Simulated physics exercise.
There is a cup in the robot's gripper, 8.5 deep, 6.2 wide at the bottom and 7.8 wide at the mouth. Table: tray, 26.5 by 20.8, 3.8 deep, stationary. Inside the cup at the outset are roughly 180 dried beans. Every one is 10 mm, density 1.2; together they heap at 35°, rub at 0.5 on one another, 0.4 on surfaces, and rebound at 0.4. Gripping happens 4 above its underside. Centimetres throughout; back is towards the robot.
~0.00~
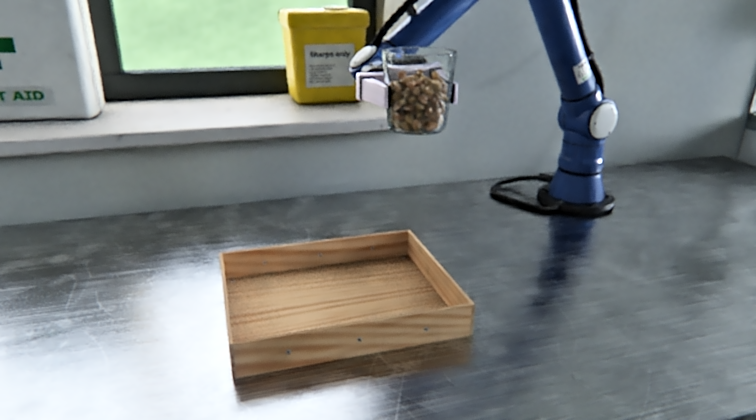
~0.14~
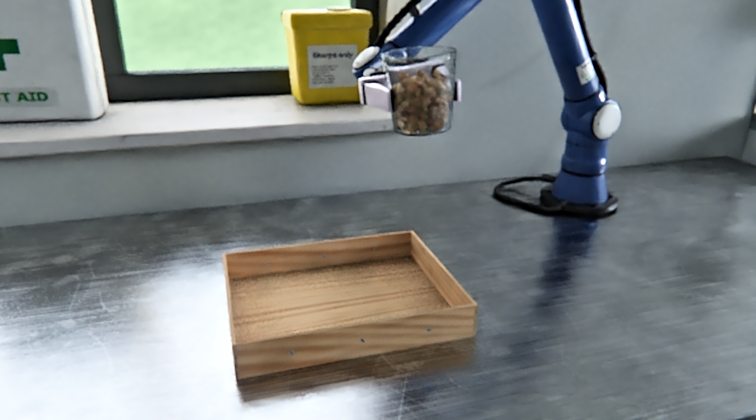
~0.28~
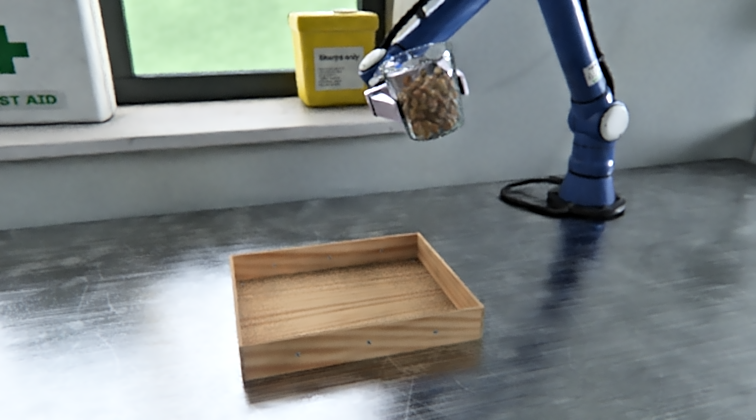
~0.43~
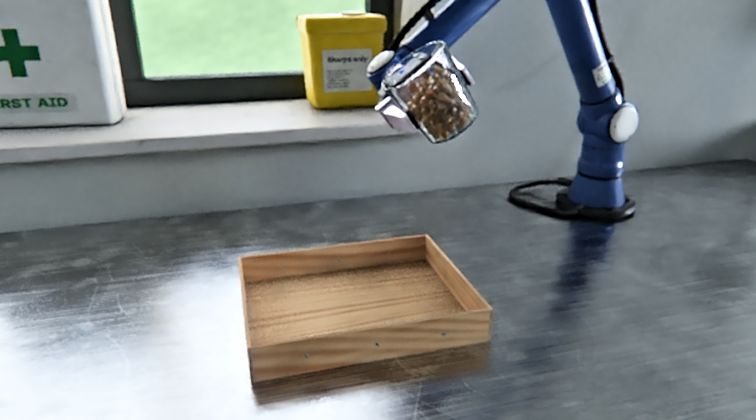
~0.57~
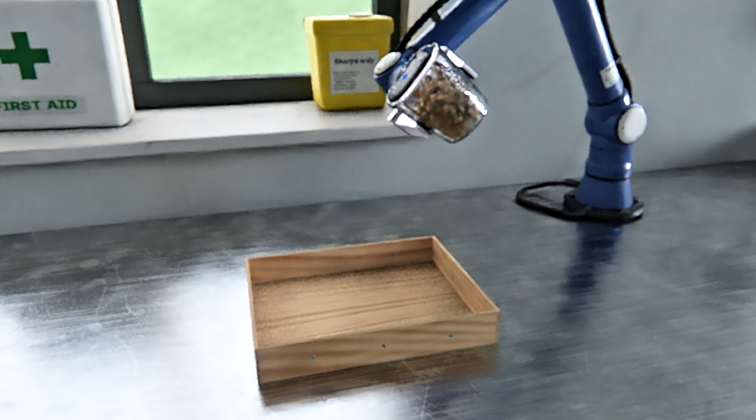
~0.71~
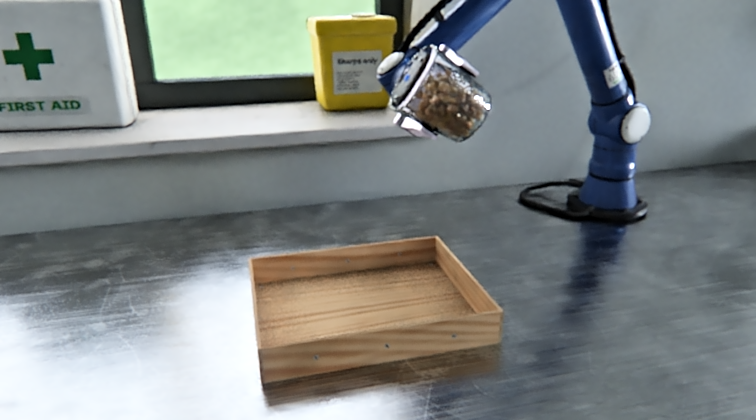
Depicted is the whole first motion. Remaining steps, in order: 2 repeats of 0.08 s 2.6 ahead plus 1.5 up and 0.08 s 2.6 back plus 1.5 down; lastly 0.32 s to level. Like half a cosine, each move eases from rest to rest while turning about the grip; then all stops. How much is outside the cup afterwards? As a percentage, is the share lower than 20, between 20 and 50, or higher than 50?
The share is between 20 and 50 per cent.
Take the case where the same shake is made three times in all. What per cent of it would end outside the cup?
In that case it would be near 45 percent.
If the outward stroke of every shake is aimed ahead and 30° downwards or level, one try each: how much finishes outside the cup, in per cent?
It comes to around 5 per cent on the first try and around 15 per cent on the second.
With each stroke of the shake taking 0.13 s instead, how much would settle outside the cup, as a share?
It would come to roughly 5 %.
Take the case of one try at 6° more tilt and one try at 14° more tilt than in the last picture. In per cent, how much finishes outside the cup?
First try near 45 %, second near 60 %.
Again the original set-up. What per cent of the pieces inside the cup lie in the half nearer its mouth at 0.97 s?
Roughly 50 per cent.
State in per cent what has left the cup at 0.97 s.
So far around 20 % is out.
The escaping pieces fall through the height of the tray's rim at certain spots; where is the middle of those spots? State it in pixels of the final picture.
Centre: Roughly (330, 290).
After 0.97 s, tilted 56° forward, highest piece 29 above the table; 145 in the cup, 40 in flight or on a rim.
After 1.22 s, tilted 19° forward, highest piece 29 above the table; 118 in the cup, 60 in the tray, 7 in flight or on a rim.
After 1.55 s, level, highest piece 29 above the table; 118 in the cup, 62 in the tray, 5 on the table or floor.
After 2.60 s, level, highest piece 29 above the table; 118 in the cup, 62 in the tray, 5 on the table or floor.
At rest, 118 in the cup, 62 in the tray, 5 on the table or floor. That is 36 % outside the cup.
